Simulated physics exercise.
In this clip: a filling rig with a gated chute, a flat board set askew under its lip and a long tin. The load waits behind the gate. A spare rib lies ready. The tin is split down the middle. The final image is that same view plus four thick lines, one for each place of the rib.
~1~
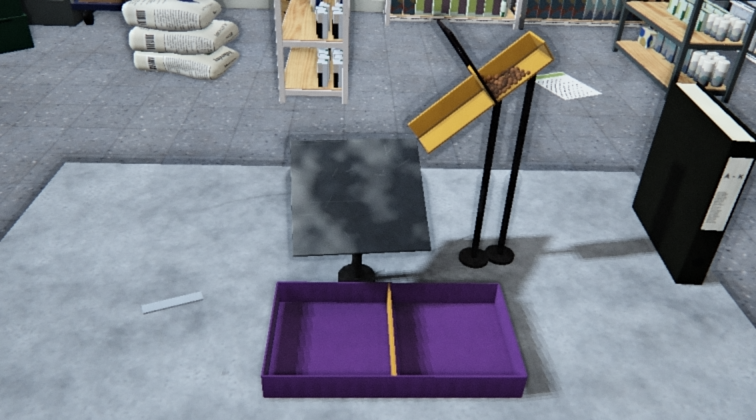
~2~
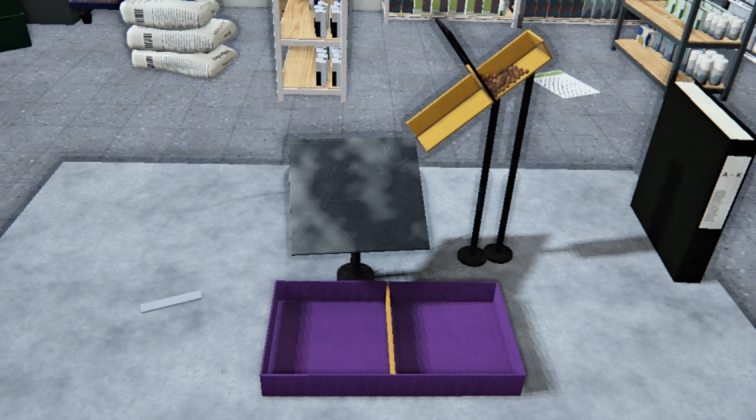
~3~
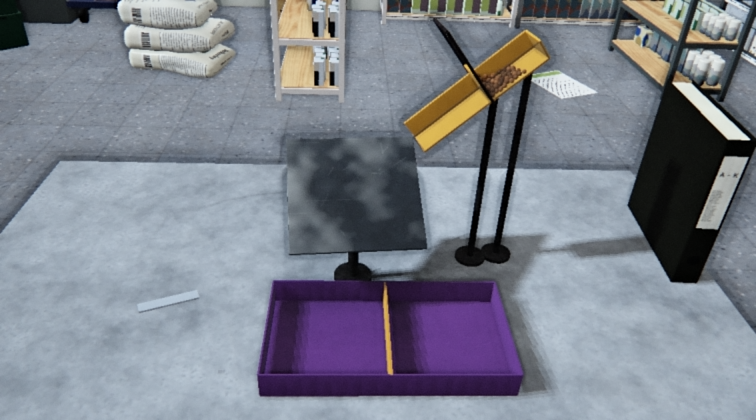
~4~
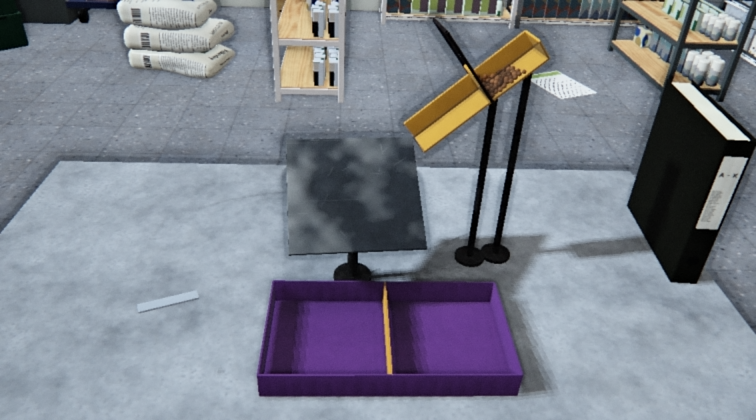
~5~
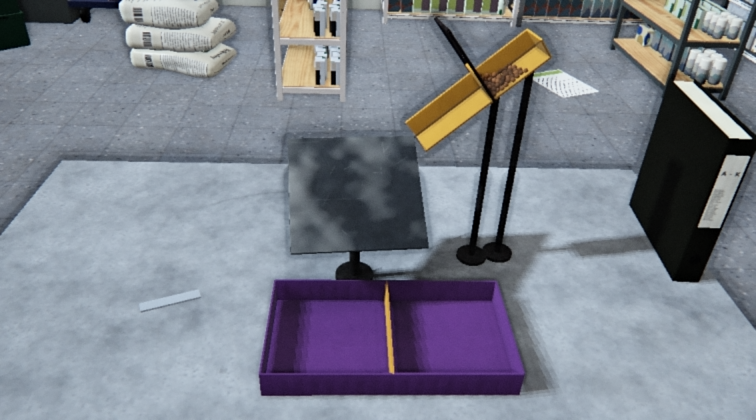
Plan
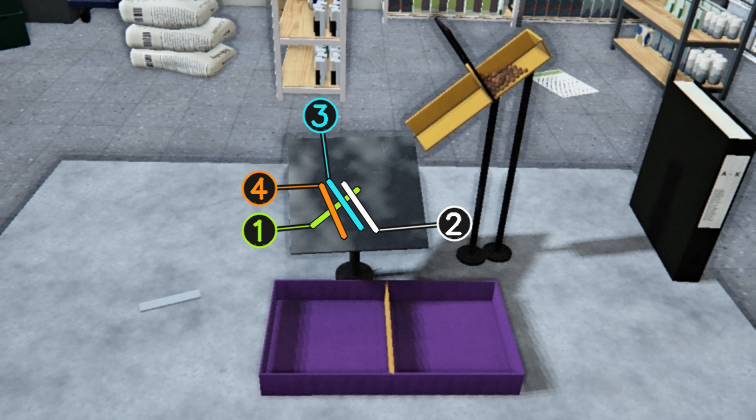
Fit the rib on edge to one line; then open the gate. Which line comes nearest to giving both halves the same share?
Use line 3.
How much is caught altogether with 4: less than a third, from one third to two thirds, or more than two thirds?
It is more than two thirds.
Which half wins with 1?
Left.
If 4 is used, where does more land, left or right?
More lands on the left.
On the marked copy, line 1 from (357, 189) to (312, 225); line 2 from (343, 183) to (376, 230); line 3 from (329, 181) to (361, 227); line 4 from (321, 185) to (344, 236).
Choosing 1, of what is caught, all but a few in the left half, a small share in the right.
Choosing 2, of what is caught, a small share in the left half, the bulk in the right.
Choosing 3, of what is caught, close to half in the left half, close to half in the right.
Choosing 4, of what is caught, all but a few in the left half, a small share in the right.
